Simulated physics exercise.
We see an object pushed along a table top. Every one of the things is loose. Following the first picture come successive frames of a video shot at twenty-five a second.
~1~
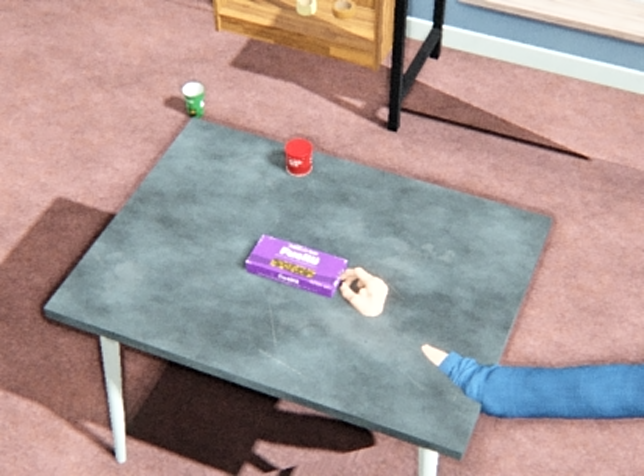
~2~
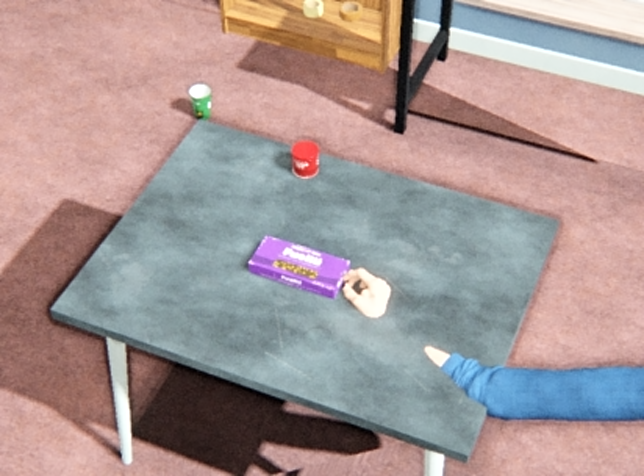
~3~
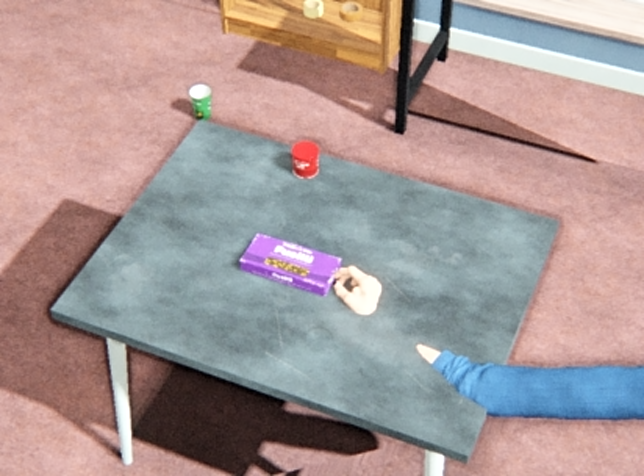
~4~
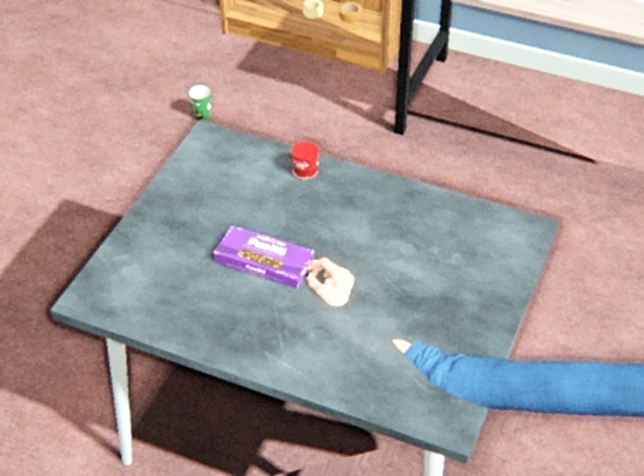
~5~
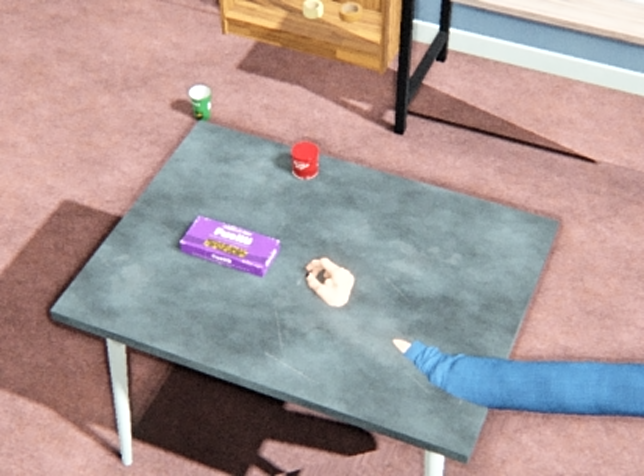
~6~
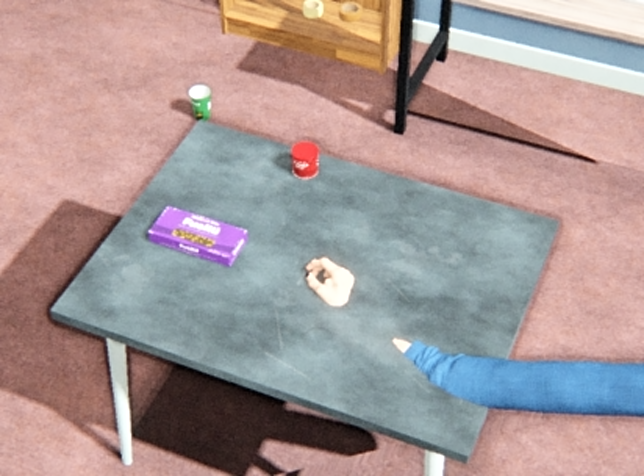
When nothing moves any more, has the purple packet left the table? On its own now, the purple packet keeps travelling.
Yes, it is gone from the table.
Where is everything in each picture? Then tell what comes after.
In the first frame, under the hand; purple packet (297, 266).
In the second frame, under the hand; purple packet (299, 267).
In the third frame, under the hand; purple packet (291, 264).
In the fourth frame, purple packet (264, 257).
In the fifth frame, purple packet (230, 246) shifted a little.
In the sixth frame, purple packet (198, 236) shifted about its own width.
Then, 0.10 s on from there, purple packet shifted well along near (126, 213).
Then, 0.30 s on from there, purple packet now off the table.
Then, 0.50 s on from there, things are still on the move.
Then, 0.70 s on from there, as before.
In the end, off the table, purple packet.
